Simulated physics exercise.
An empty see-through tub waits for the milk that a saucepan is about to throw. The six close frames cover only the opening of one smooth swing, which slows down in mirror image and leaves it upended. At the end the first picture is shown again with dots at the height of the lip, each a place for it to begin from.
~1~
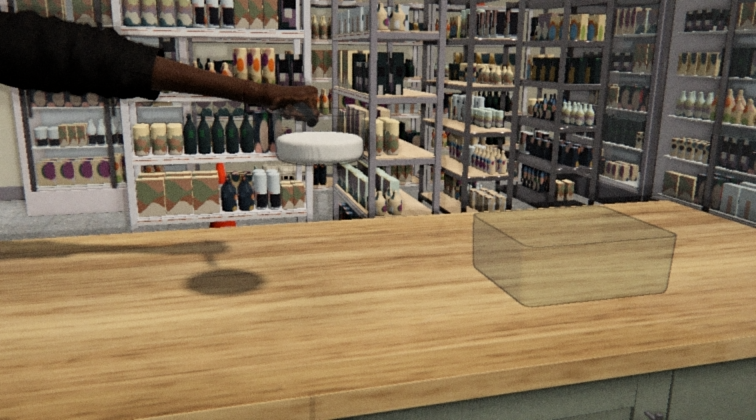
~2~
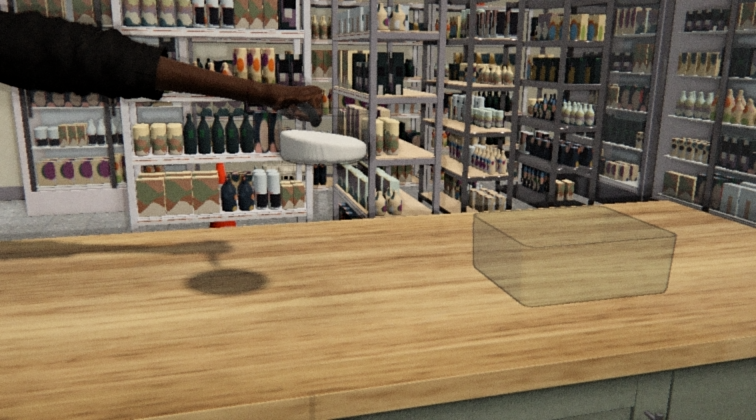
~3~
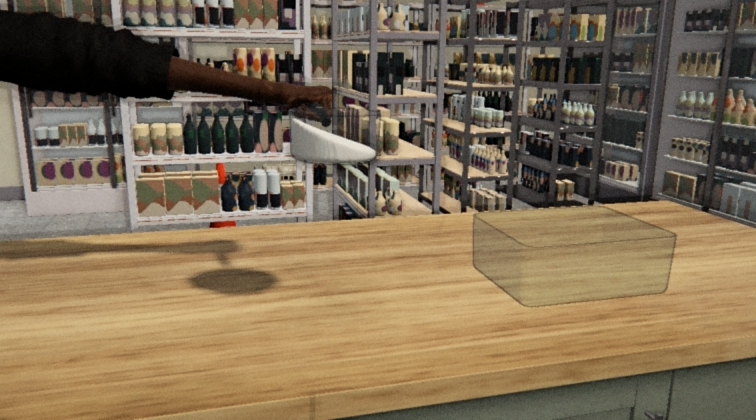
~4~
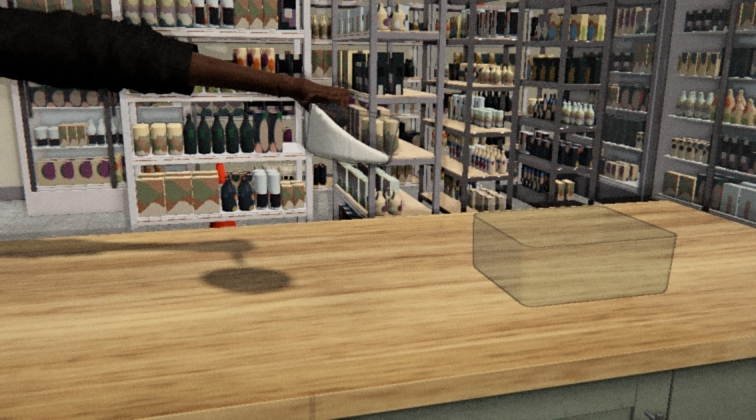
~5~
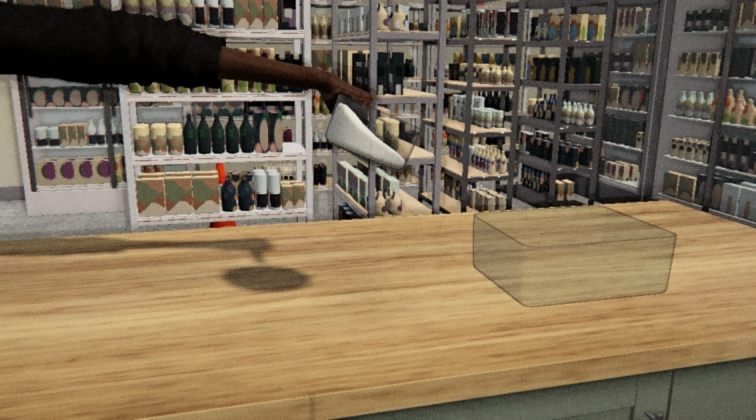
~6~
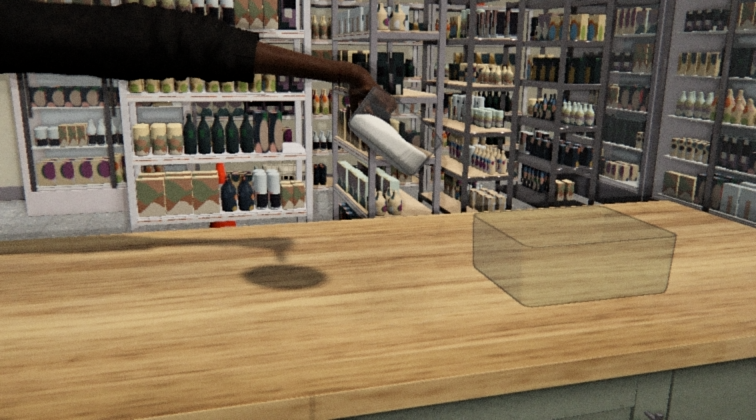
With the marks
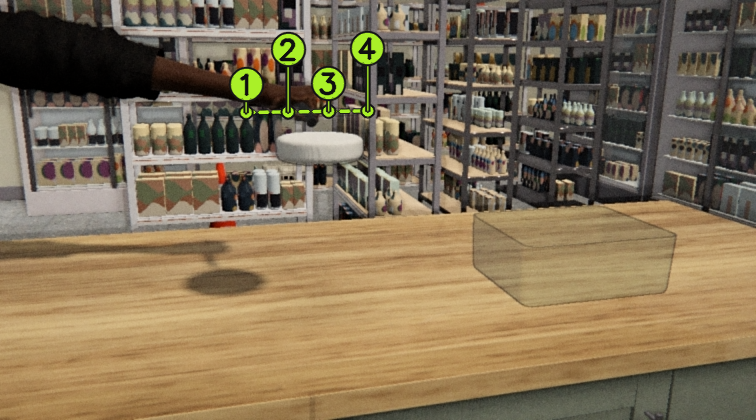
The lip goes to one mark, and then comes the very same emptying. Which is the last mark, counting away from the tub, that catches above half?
It is 3.
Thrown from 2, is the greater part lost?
Yes.
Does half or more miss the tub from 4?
No, not at all.
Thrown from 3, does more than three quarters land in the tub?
No, less.
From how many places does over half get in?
Two of them.
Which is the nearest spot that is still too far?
2 it is.
On the marked copy, 1 at (246, 112); 2 at (288, 111); 3 at (328, 111); 4 at (367, 110).
If 1 is chosen, about 2 % lands in the tub, 96 % falls short.
If 2 is chosen, about 31 % lands in the tub, 64 % falls short and 6 % goes beside or beyond.
If 3 is chosen, about 65 % lands in the tub, 24 % falls short and 11 % goes beside or beyond.
If 4 is chosen, about 76 % lands in the tub, 13 % falls short and 11 % goes beside or beyond.
